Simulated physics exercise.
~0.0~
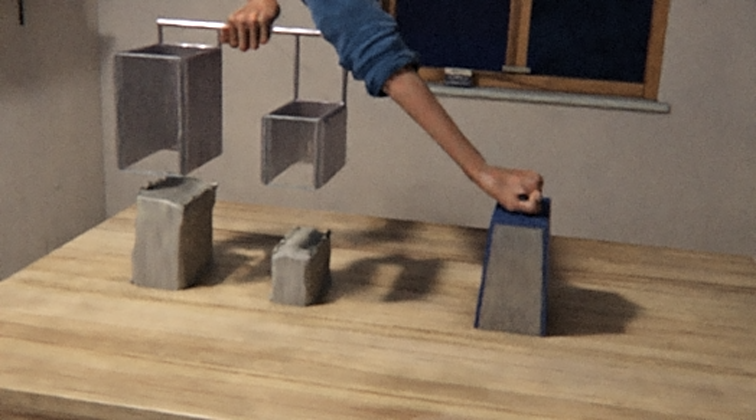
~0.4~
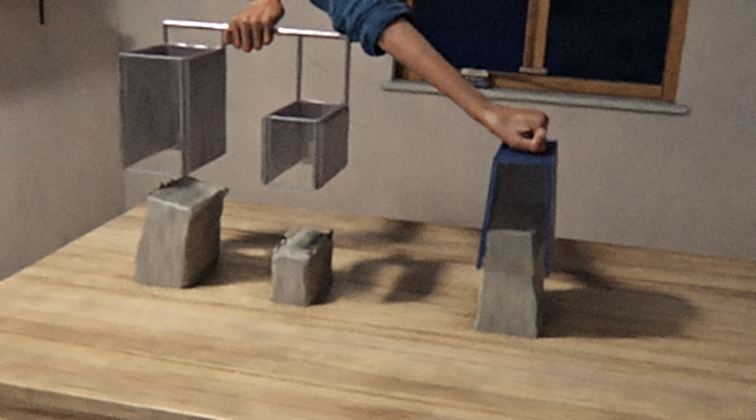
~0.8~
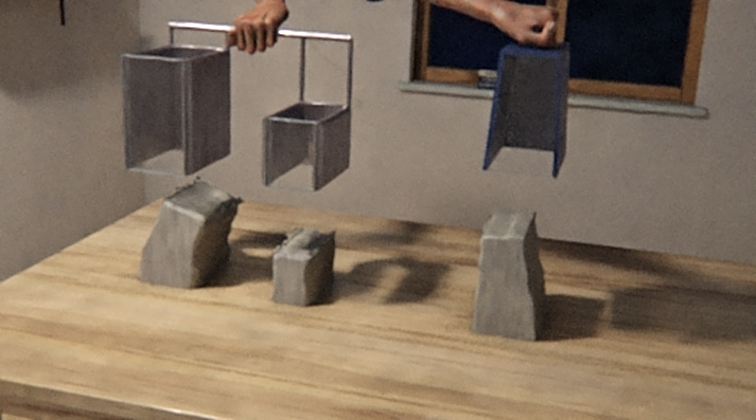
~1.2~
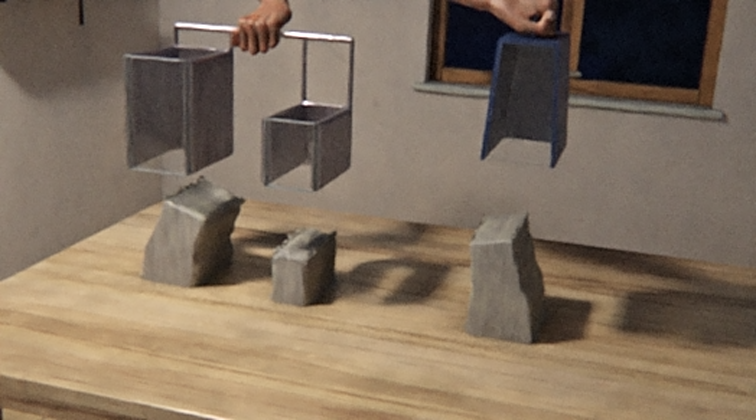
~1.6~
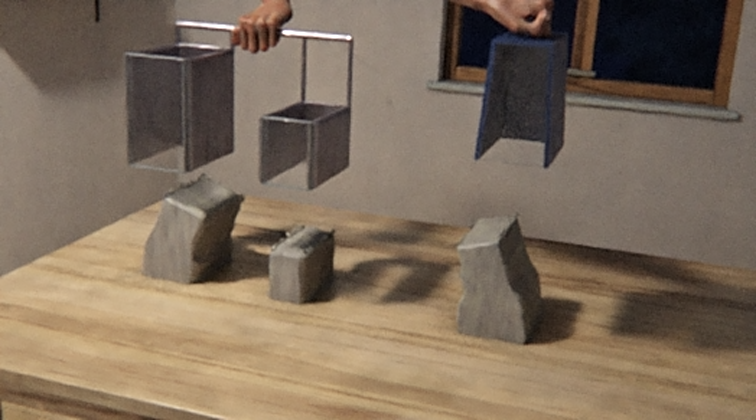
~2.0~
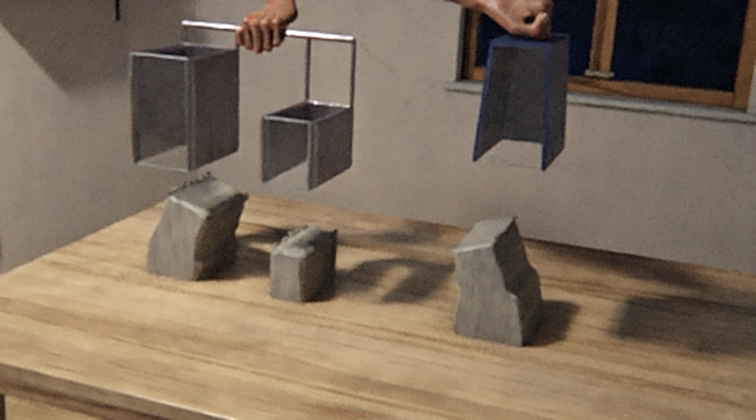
On a wooden table, a hand lifts a blue tin off wet mortar, which slumps but stands.
